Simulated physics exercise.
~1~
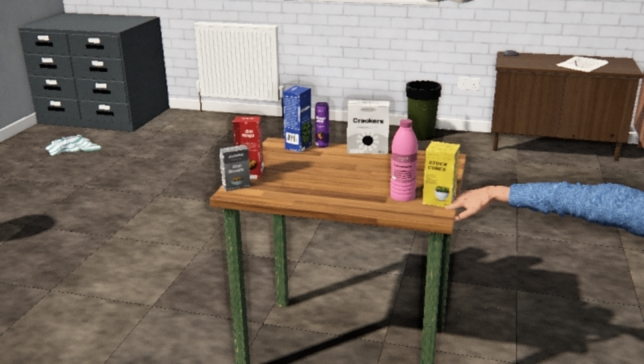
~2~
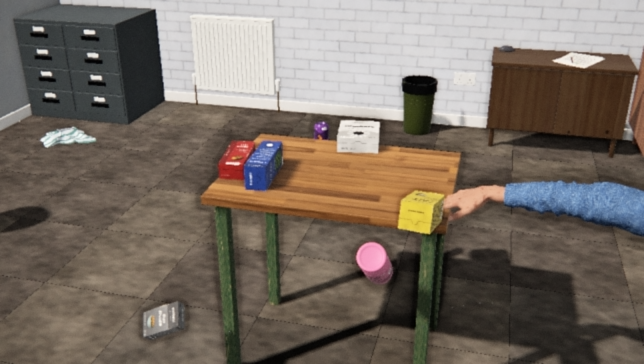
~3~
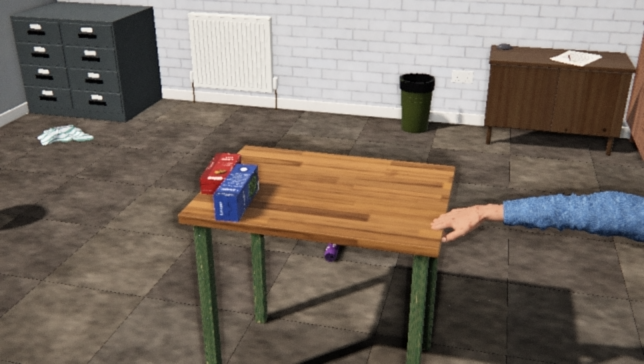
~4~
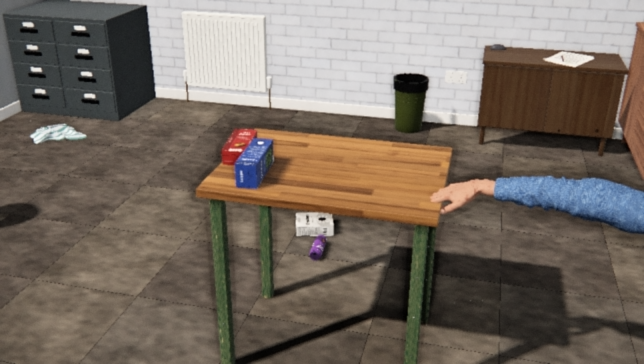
In this clip, a hand at the right edge of a wooden table moves it back and forth, toppling cartons, packets, a pink bottle and a purple can, until only the blue carton and red packet remain on top, both lying on their sides.
